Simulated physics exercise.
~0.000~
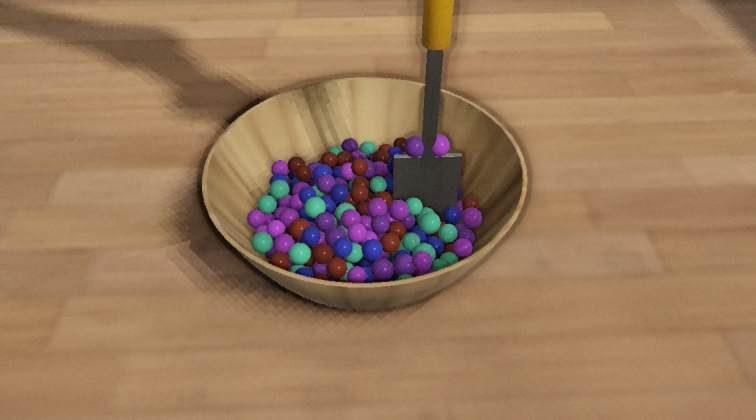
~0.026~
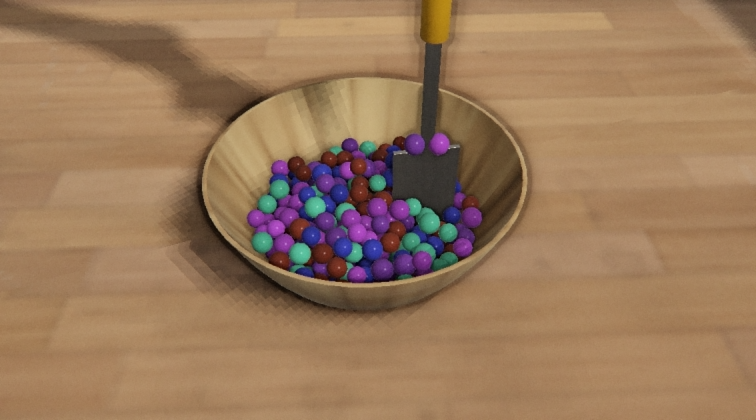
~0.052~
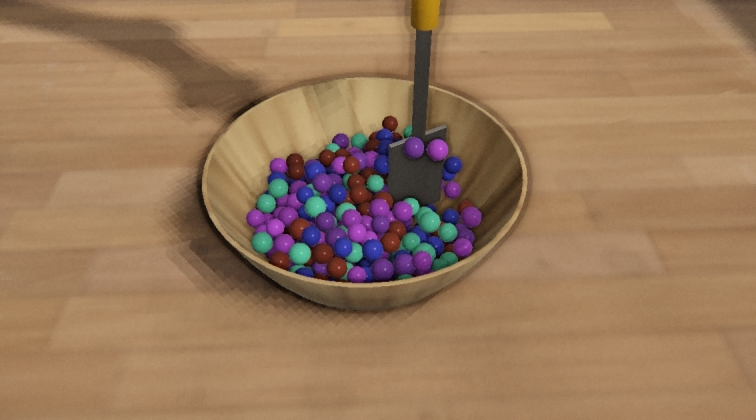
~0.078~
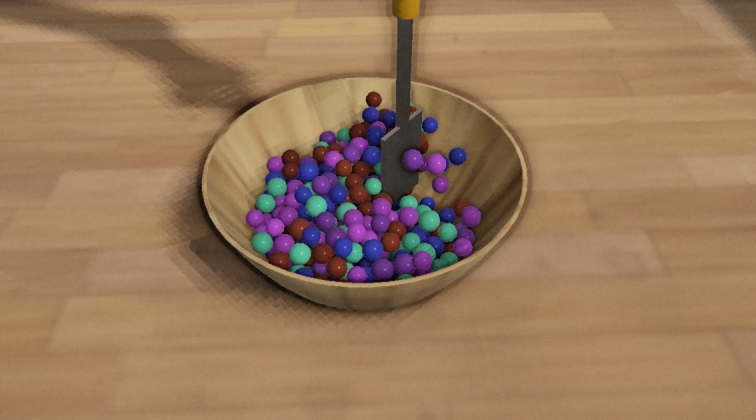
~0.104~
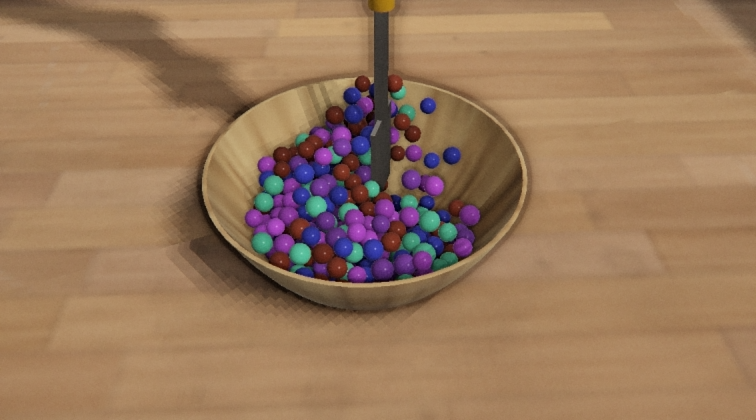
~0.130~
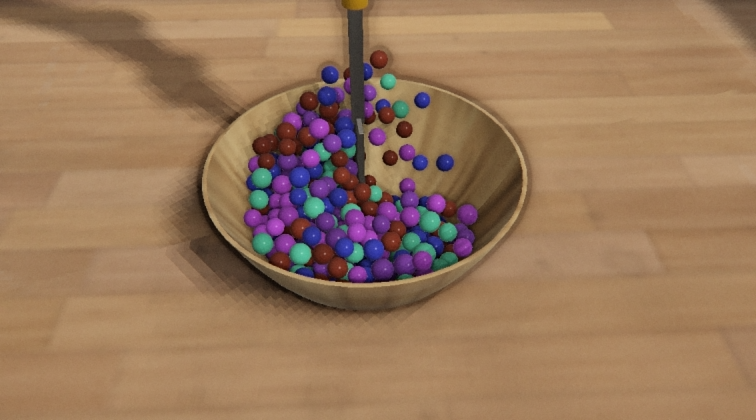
The footage shows an upright paddle with a yellow handle starting at the right of a wooden bowl of colourful round sweets, then sweeping leftward along the far side, turning edge-on and pushing sweets up the wall as some scatter.
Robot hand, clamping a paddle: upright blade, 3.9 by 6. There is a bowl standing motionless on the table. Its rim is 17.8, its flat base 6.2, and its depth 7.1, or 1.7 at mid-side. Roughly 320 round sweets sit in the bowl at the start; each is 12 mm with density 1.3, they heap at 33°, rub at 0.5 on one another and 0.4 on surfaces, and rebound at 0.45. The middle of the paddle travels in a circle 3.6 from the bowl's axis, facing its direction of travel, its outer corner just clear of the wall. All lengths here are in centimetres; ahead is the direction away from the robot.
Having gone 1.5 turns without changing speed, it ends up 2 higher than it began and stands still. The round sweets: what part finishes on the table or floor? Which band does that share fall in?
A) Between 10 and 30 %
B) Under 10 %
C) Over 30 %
Answer: A.
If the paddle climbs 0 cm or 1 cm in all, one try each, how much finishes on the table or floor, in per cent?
That gives about 20 per cent and 20 per cent, in order.
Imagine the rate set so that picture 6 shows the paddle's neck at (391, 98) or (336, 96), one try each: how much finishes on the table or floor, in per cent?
So, roughly 5 percent the first time and 25 percent the second.
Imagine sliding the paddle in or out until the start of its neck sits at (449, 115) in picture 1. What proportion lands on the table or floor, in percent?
Roughly 20 per cent.
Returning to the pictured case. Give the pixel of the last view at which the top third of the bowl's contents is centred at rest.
(368, 193).
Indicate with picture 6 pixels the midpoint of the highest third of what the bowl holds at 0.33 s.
That third sits centred at about (387, 241).
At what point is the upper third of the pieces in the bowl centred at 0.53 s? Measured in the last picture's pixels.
In the final view it lies at about (394, 145).
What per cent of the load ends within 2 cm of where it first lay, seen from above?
I'd guess close to 10 percent of the load.
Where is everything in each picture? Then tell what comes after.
The first frame shows paddle neck at (430, 134), 0° round; upper third of the load around (357, 207), from x 255 to 470, top at y 145; 316 in the bowl.
The second frame shows paddle neck at (428, 128), 7° round; upper third of the load around (357, 206), from x 255 to 470, top at y 145.
The third frame shows paddle neck at (420, 114), 28° round; upper third of the load around (358, 190), from x 255 to 470, top at y 125.
The fourth frame shows paddle neck at (403, 103), 50° round; upper third of the load around (358, 180), from x 255 to 470, top at y 100.
The fifth frame shows paddle neck at (381, 96), 73° round; upper third of the load around (341, 166), from x 255 to 470, top at y 85.
The sixth frame shows paddle neck at (357, 94), 95° round; upper third of the load around (326, 159), from x 255 to 465, top at y 60; 316 in the bowl.
After 0.33 s, 266° round, highest piece 10 above the table; 283 in the bowl, 14 on the table or floor, 19 in flight or on the tool.
After 0.53 s, 77° round, highest piece 9 above the table; 260 in the bowl, 48 on the table or floor, 8 in flight or on the tool.
After 0.82 s, 180° round, highest piece 7 above the table; 257 in the bowl, 59 on the table or floor.
After 1.52 s, 180° round, highest piece 6 above the table; 257 in the bowl, 59 on the table or floor.
At rest, 257 in the bowl, 59 on the table or floor. That is 19 % on the table or floor.
